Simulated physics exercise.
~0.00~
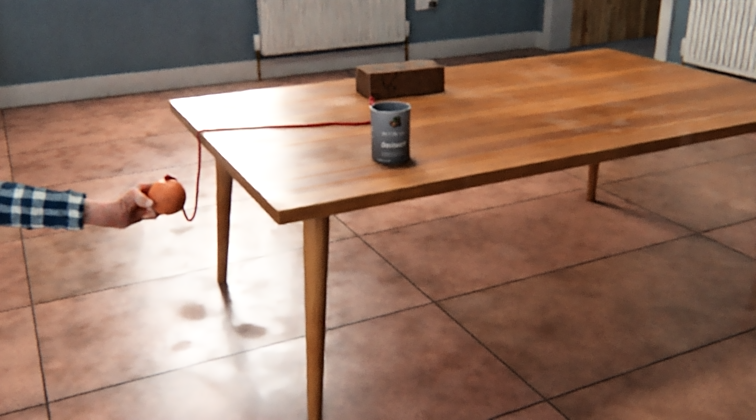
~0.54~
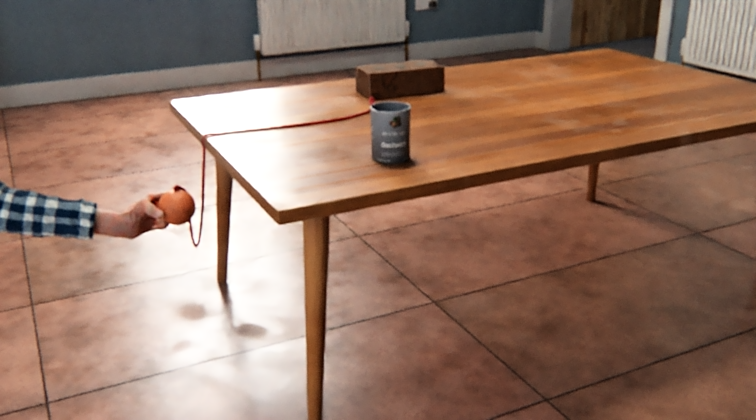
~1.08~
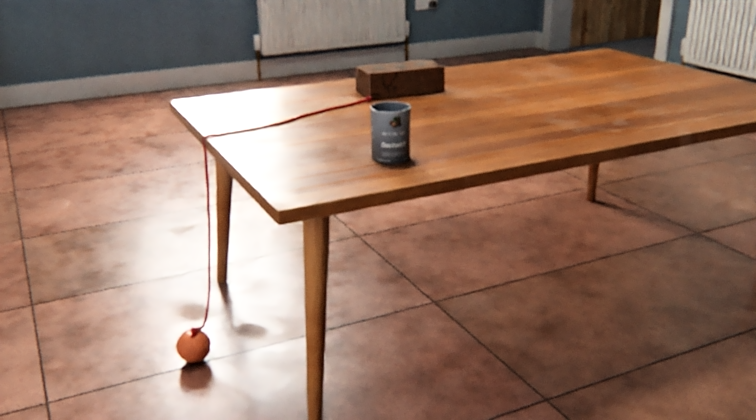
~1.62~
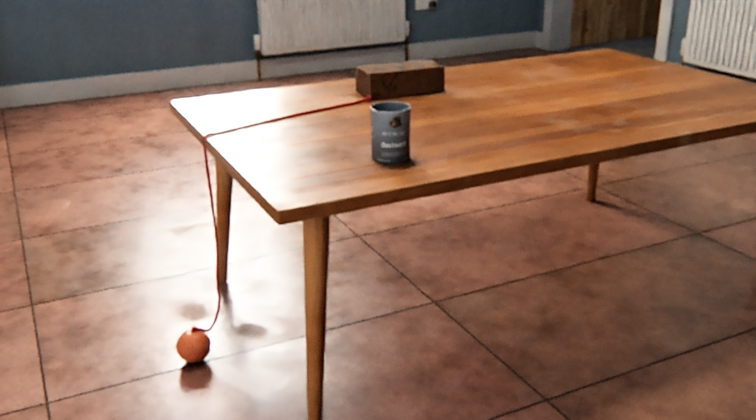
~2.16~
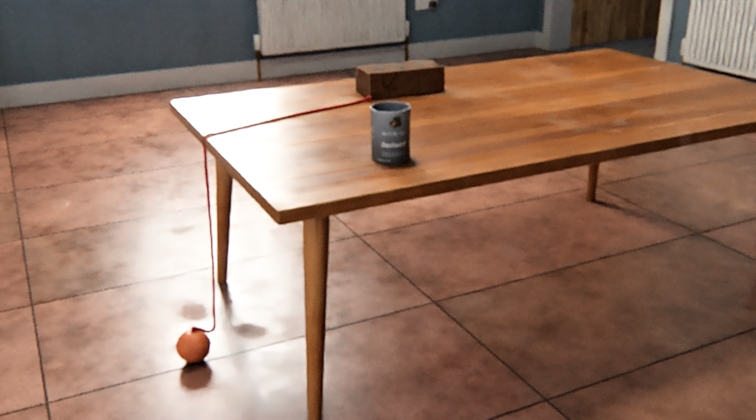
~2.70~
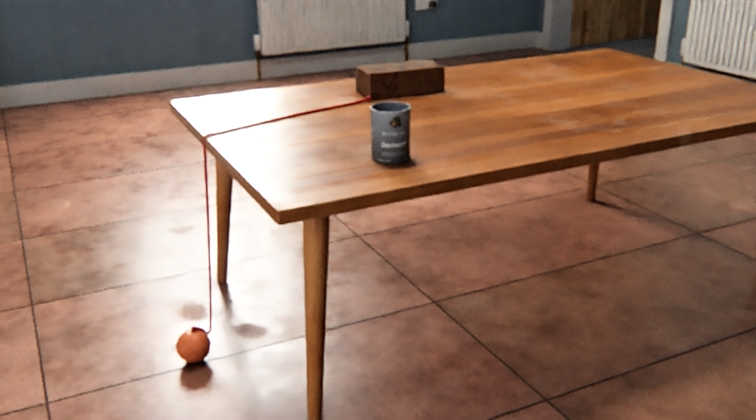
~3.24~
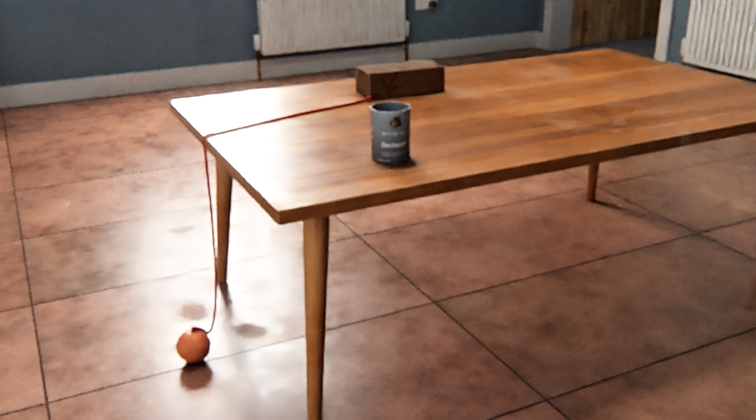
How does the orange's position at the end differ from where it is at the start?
At the start the orange is held in a hand off the left end of the table, just below the level of the tabletop. At the end it is lower and slightly further right, resting on the tiled floor.
